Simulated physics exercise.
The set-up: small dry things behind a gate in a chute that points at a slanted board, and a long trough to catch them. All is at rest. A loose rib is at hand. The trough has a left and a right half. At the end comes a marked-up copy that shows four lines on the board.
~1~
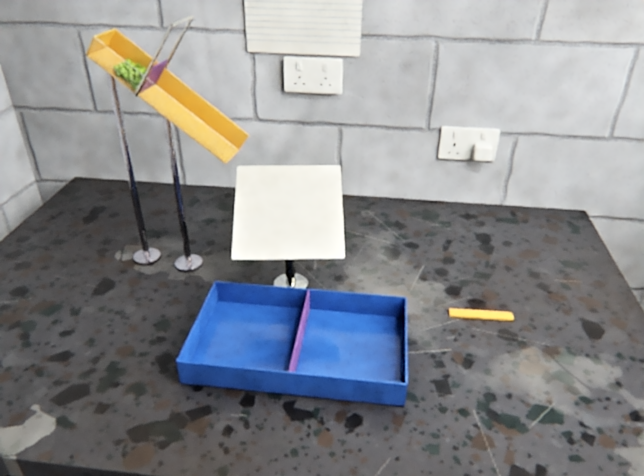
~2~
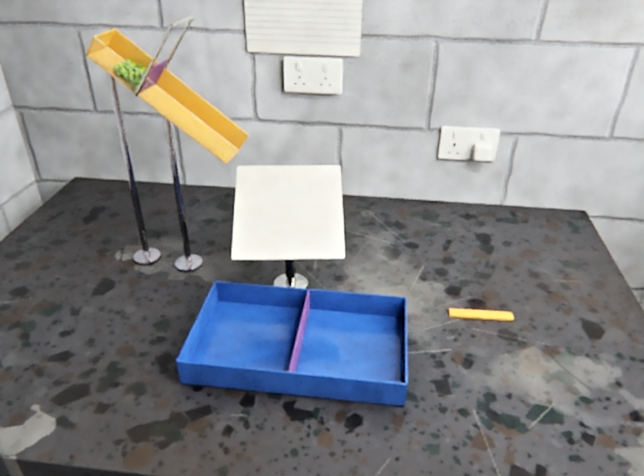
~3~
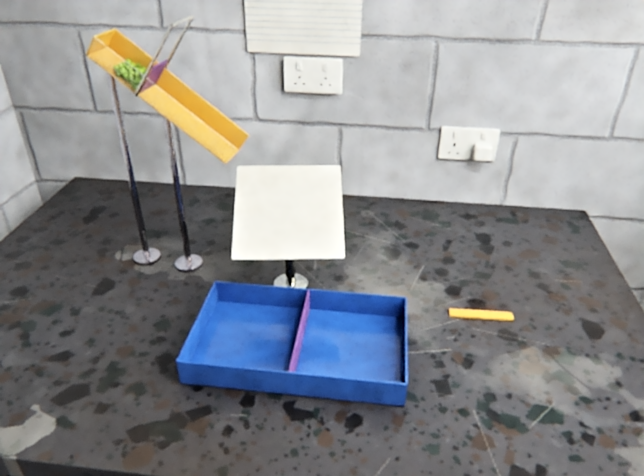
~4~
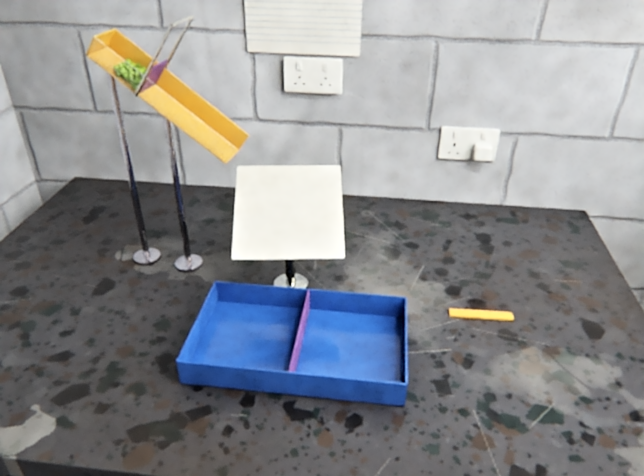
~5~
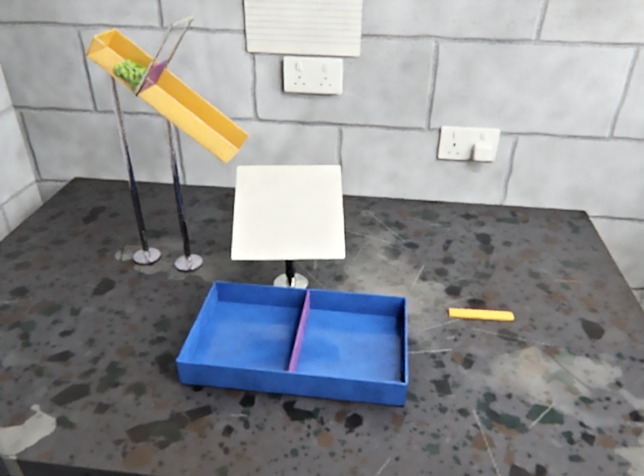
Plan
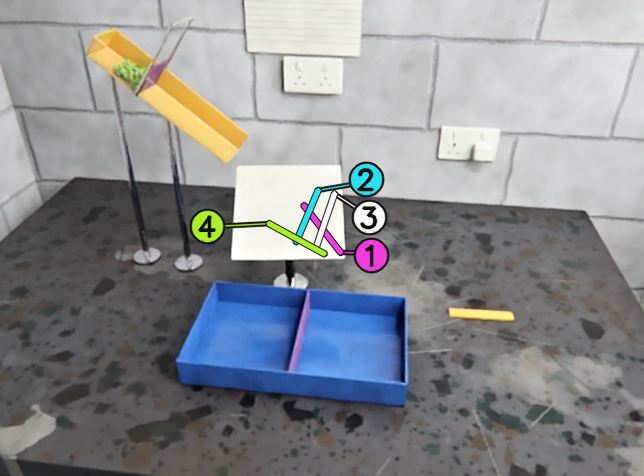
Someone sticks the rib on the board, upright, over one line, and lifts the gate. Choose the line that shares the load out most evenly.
3 is best.
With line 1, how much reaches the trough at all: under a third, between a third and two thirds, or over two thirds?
Over two thirds.
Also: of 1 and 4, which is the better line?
1.
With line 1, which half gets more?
Right.
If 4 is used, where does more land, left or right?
Right.
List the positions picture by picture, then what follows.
The first frame shows load behind the gate at (136, 74), dried peas; lip of the chute at (232, 157), sloping fairly steeply.
The second frame shows middle of the board at (289, 210), tilted fairly steeply; middle of its low edge at (288, 258); of its high edge at (289, 166).
The third frame shows front corners of the trough at (177, 361) and (407, 384); front end of its middle wall at (289, 372); gate still shut at (158, 67).
The fourth frame shows middle of the load at (136, 74); lip at (232, 157).
The fifth frame shows middle of the load at (136, 74); lip at (232, 157).
On the marked copy, line 1 from (304, 205) to (340, 252); line 2 from (318, 190) to (296, 241); line 3 from (334, 193) to (316, 246); line 4 from (268, 223) to (324, 253).
With 1, of what is caught, about a quarter in the left half, most in the right.
With 2, of what is caught, nearly all in the left half, a small part in the right.
With 3, of what is caught, about half in the left half, about half in the right.
With 4, of what is caught, a small part in the left half, nearly all in the right.
